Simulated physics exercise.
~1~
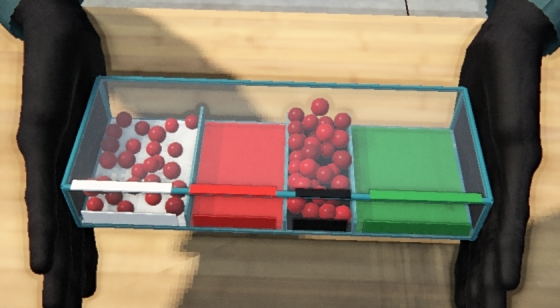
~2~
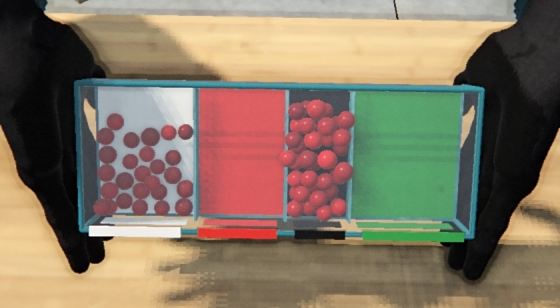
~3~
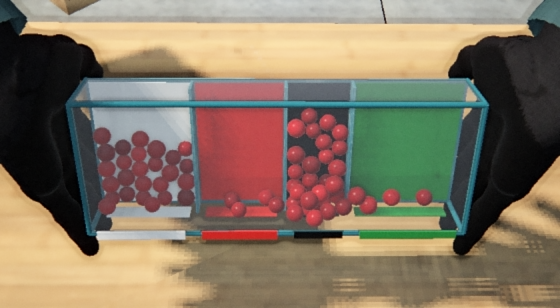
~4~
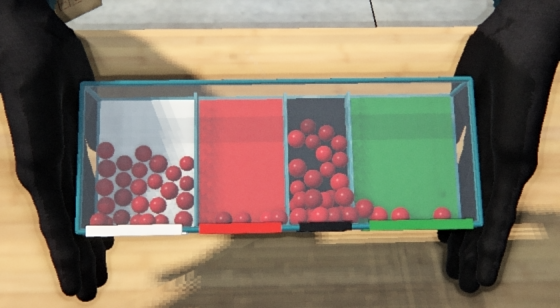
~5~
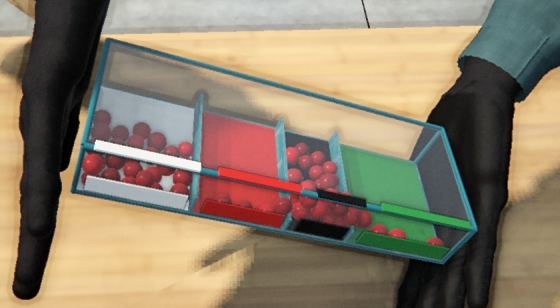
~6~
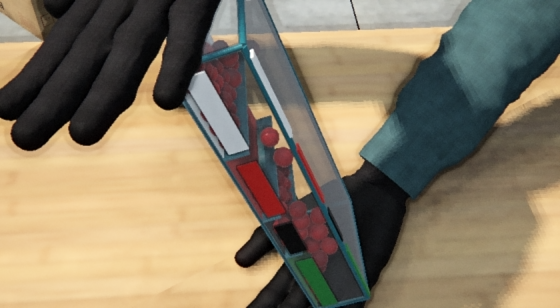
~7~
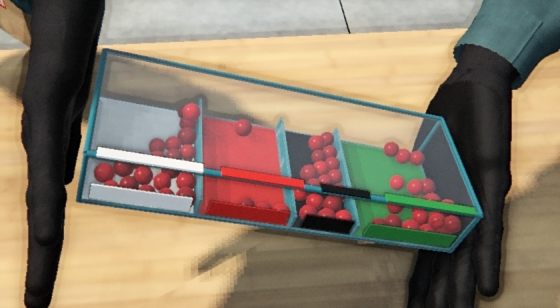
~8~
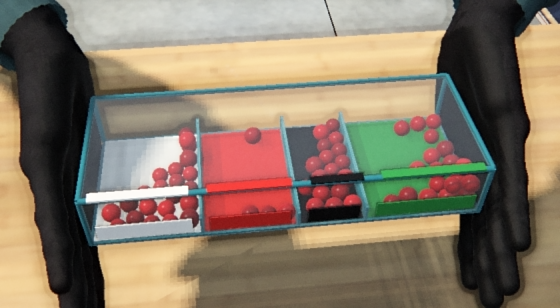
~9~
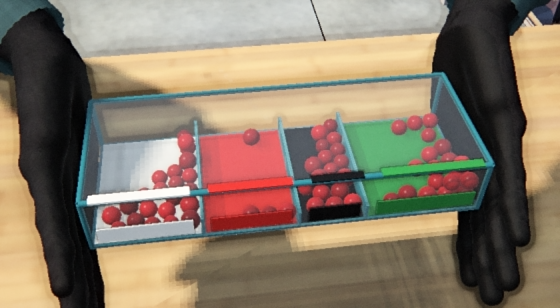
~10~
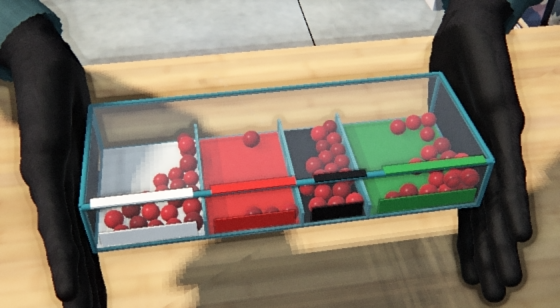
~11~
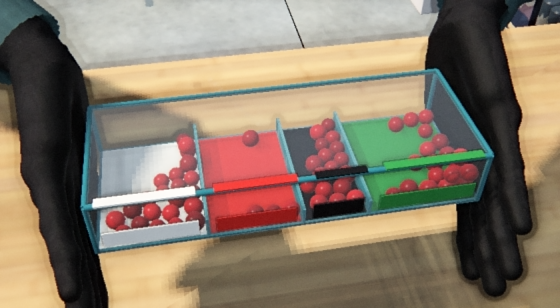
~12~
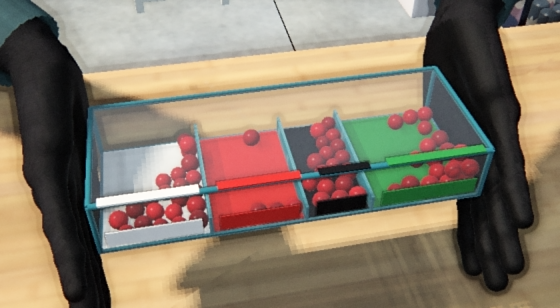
Dark hands tilt a clear partitioned box twice, spreading red balls unevenly among four coloured sections.
